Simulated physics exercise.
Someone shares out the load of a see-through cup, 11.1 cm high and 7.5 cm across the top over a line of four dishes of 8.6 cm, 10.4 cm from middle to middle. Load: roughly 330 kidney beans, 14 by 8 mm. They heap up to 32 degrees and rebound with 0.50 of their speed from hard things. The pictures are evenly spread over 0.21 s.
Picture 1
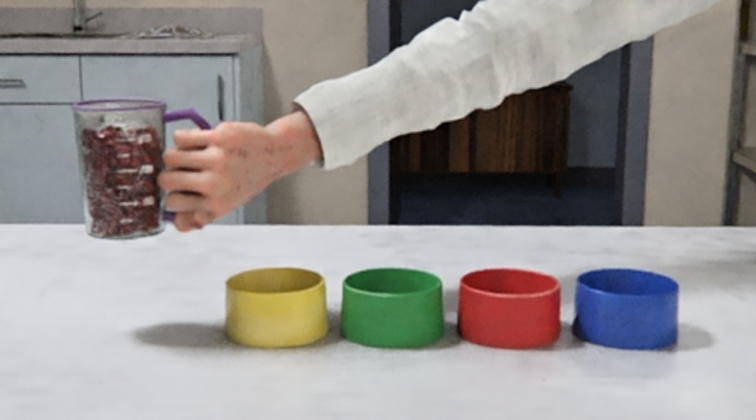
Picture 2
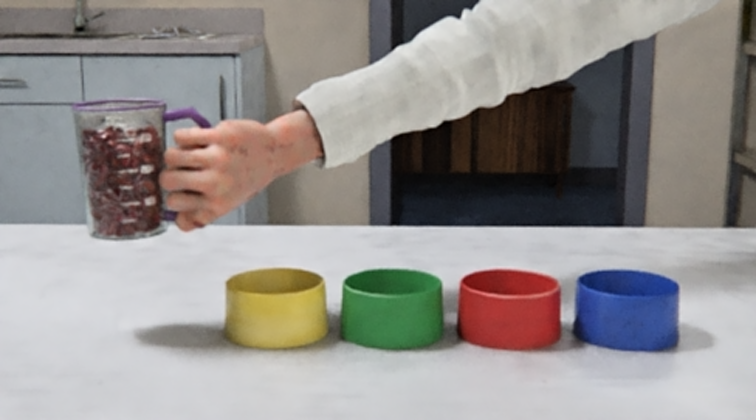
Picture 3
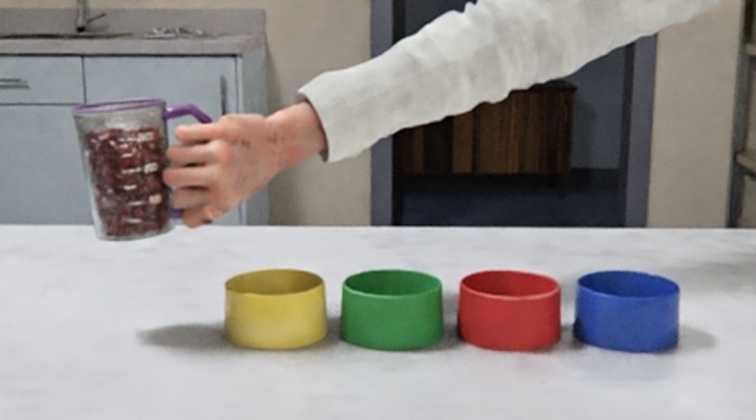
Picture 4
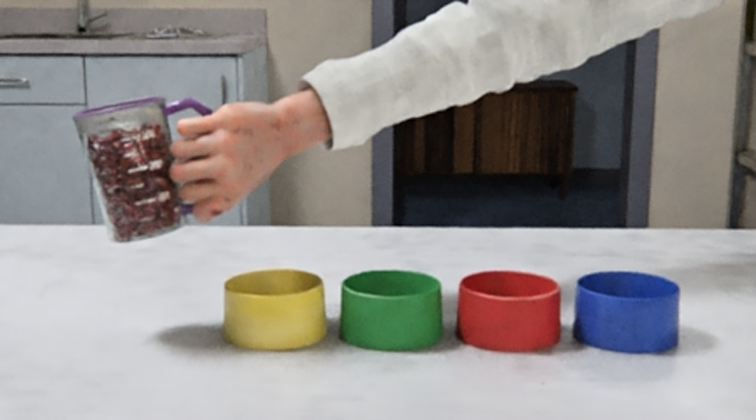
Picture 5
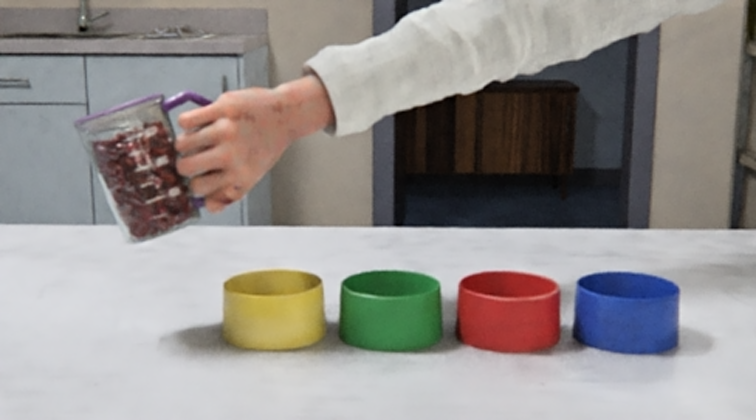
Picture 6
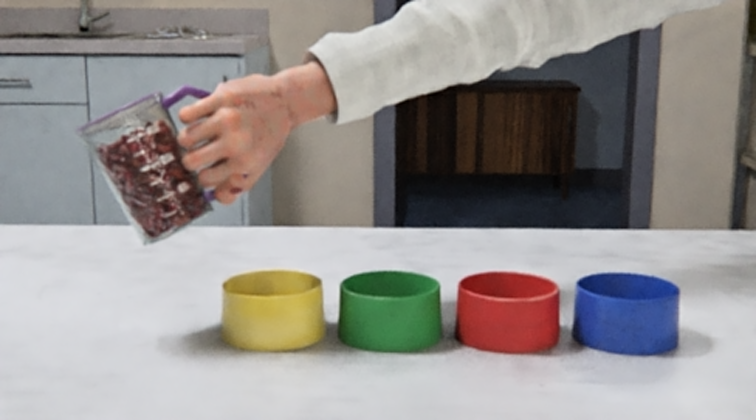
Clear cup of dark red beans slowly tilting to the left in a hand, beside yellow, green, red and blue dishes.
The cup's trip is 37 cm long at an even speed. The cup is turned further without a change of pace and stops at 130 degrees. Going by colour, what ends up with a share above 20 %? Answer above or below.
Red below, blue below, green below, yellow above, counter above.
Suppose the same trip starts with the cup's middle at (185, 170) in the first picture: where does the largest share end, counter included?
The winner: Yellow.
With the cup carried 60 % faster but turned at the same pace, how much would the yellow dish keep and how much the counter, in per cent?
In that case yellow 30; counter 30.
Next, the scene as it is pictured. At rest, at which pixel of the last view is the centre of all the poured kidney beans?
Near (242, 324).
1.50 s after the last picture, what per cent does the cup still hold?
Some 0 per cent of the load.
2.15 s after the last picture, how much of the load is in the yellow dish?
Some 55 per cent.
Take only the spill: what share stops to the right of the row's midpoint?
Some 0 per cent.
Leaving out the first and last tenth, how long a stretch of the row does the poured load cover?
About 14 cm.
Then, 0.90 s after the last picture, tilt 130 degrees; cup holds 0 %, yellow 55 %.
Then, 1.50 s after the last picture, tilt 130 degrees; cup holds 0 %, yellow 55 %.
Then, 2.15 s after the last picture, tilt 130 degrees; cup holds 0 %, yellow 55 %.
In the end, red 0 %, blue 0 %, green 0 %, yellow 55 %, counter 45 %.
